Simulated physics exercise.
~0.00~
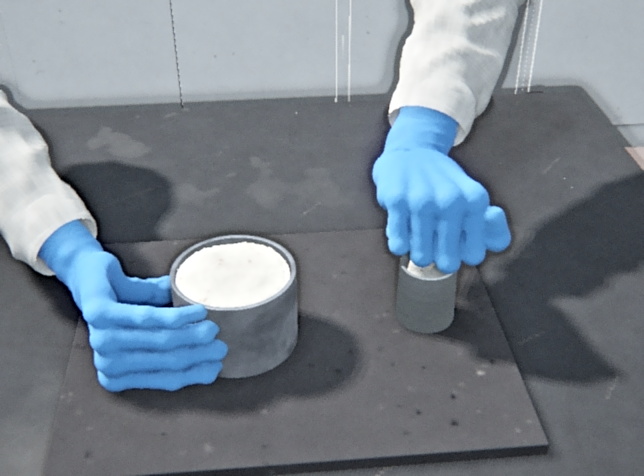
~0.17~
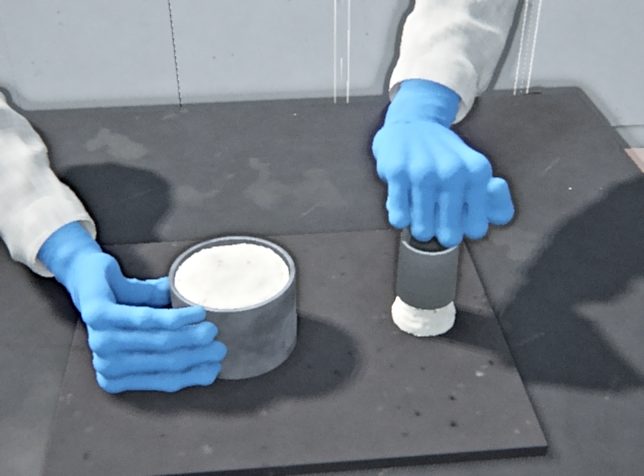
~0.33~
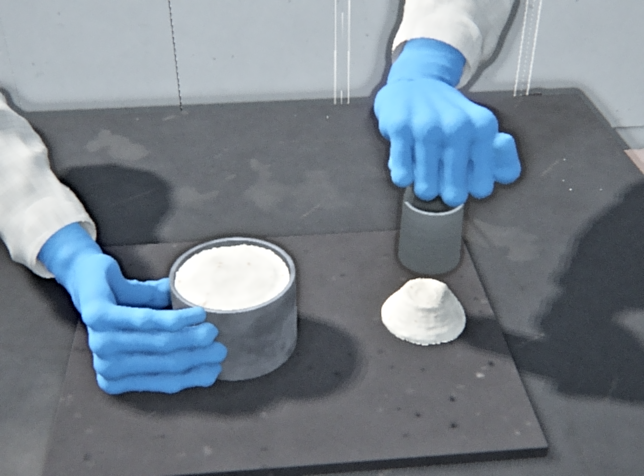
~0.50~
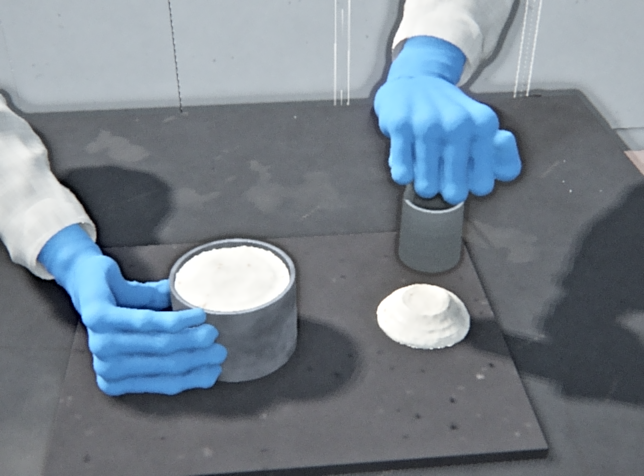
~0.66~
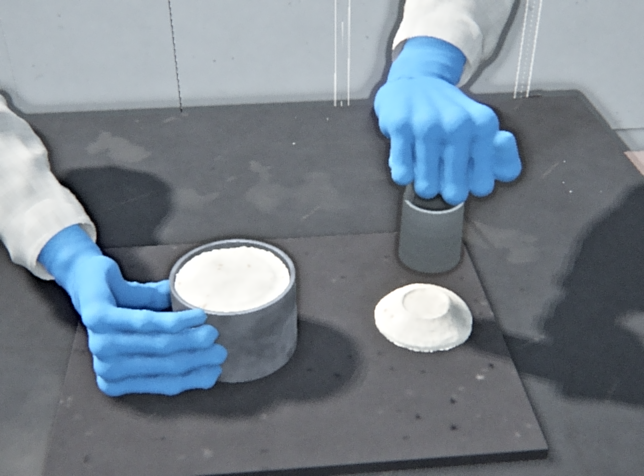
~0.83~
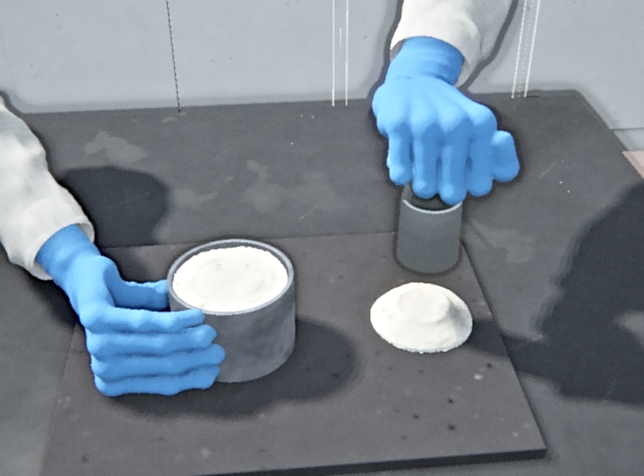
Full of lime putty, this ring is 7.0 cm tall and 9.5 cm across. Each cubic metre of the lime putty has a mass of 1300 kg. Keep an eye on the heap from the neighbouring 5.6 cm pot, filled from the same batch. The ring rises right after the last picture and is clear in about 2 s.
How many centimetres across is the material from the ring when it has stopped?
It ends up roughly 20.8 centimetres across.
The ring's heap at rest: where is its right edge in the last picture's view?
Roughly at pixel (356, 345).
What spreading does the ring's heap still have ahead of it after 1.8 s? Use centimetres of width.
Near 3.5 centimetres.
By 1.3 s, the ring is up 1.5 cm; the lime putty has come down 0.5 cm to 6.5 cm and is 12 cm wide.
By 1.8 s, the ring is up 4.2 cm; the lime putty has come down 3.7 cm to 3.3 cm and is 17 cm wide.
By 2.3 s, the ring is up 6.9 cm; the lime putty has come down 4.4 cm to 2.6 cm and is 19 cm wide.
By 2.9 s, the ring is clear; the lime putty has come down 4.6 cm to 2.4 cm and is 20 cm wide.
By 4.1 s, at rest, the ring is clear; the lime putty has come down 4.7 cm to 2.3 cm and is 21 cm wide.
